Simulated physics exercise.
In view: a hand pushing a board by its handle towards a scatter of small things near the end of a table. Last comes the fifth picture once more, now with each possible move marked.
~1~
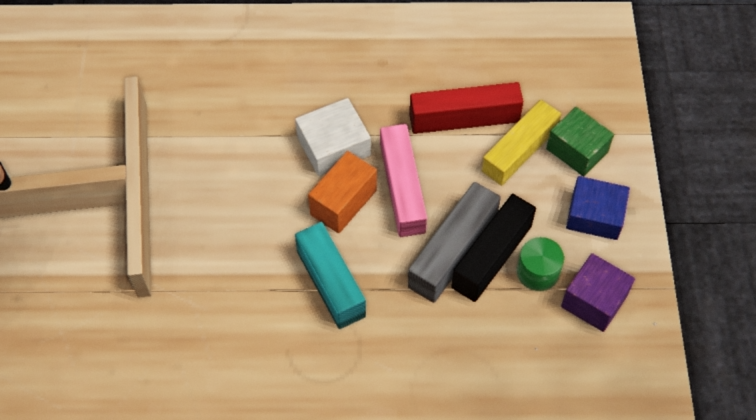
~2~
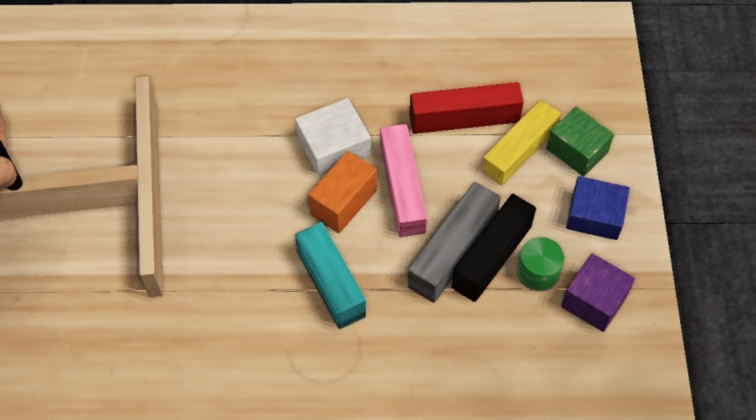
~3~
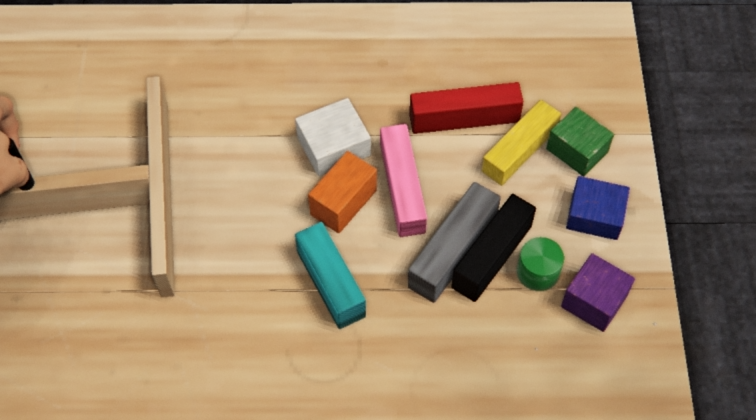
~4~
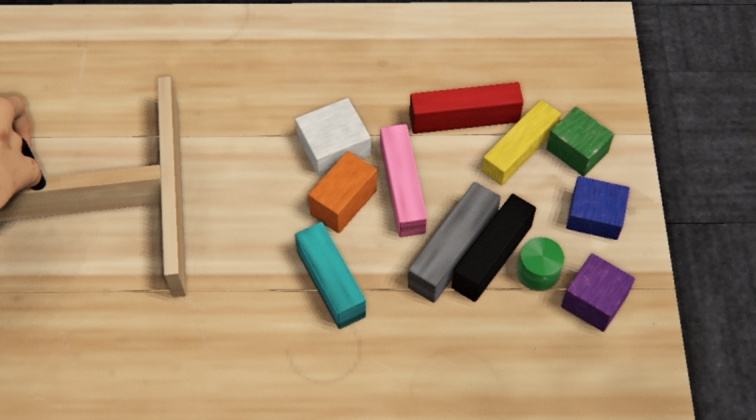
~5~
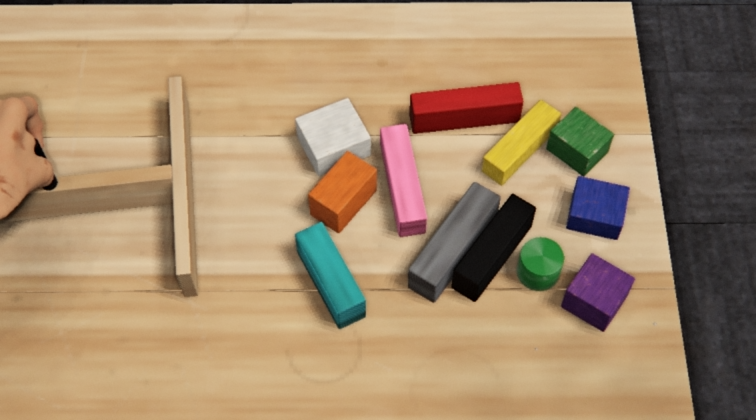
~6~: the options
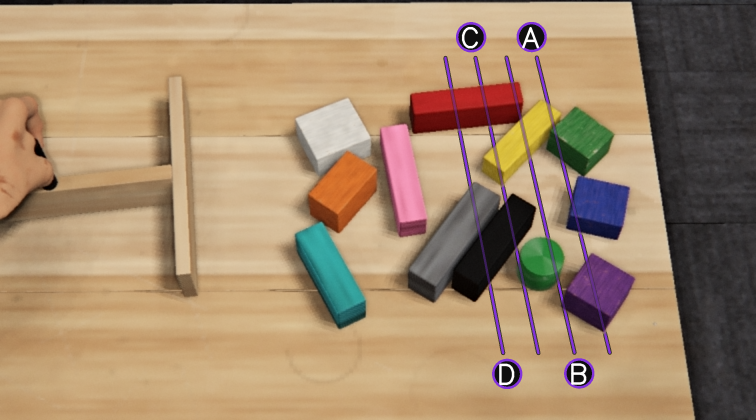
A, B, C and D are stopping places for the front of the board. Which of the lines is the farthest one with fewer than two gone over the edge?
The farthest such stop is C.
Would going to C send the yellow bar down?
No.
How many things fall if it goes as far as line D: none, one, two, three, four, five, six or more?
By then, none.
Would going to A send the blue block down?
By then, yes.
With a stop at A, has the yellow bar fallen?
Yes.
On the marked copy, A at (570, 194); B at (538, 194); C at (505, 194); D at (472, 194).
With C. Early on, board (296, 169); turquoise stick (337, 276); blue block (598, 208).
Further on, board (411, 169); green block (589, 147); green tin (560, 269).
At the end, board (502, 168); blue block (664, 198); green block (641, 151); none fallen.
As for the rest, A drops five; B drops three; D is within the limit but short.
